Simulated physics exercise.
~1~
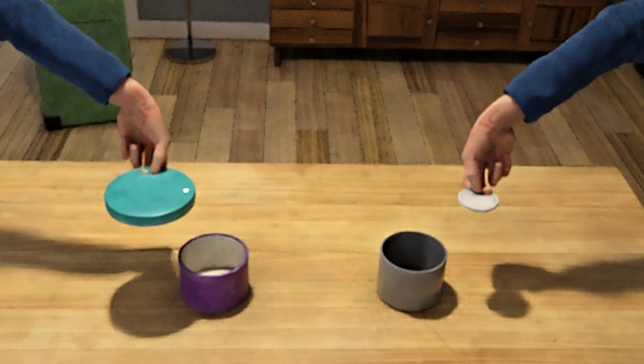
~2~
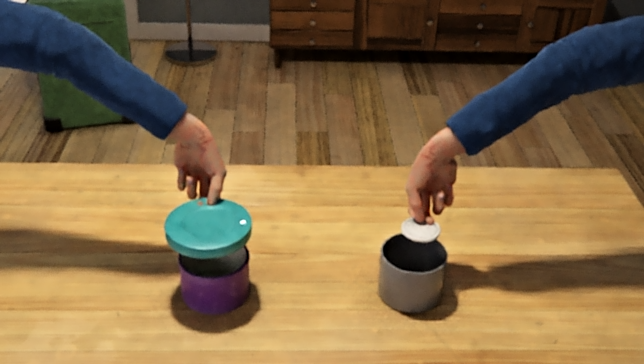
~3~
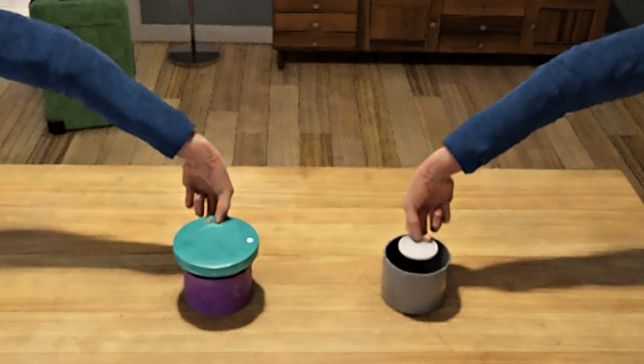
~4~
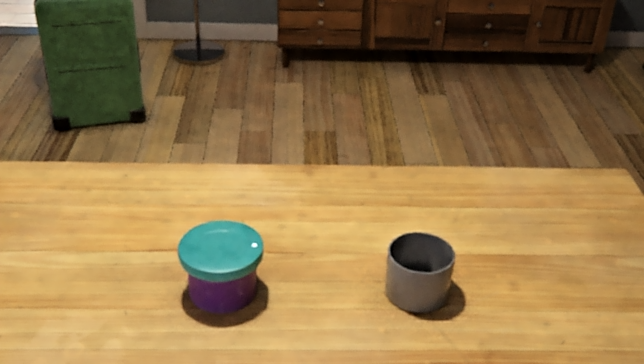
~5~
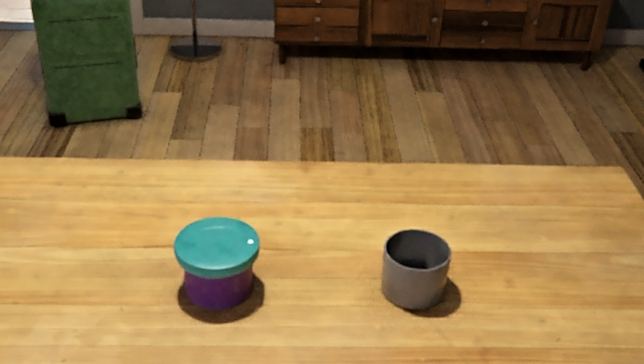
The clip opens on a wooden table where two blue-sleeved arms reach in, the left hand holding a turquoise lid near an open purple pot, the right holding a small white disc near an open gray container. Both hands move inward and lower their objects over the openings. The turquoise lid settles on the purple rim, while the smaller white disc dips into the gray container's mouth. The hands then let go and withdraw out of view. At the end, the lid rests covering the purple pot, and the gray container stands open, the disc having dropped inside out of sight.
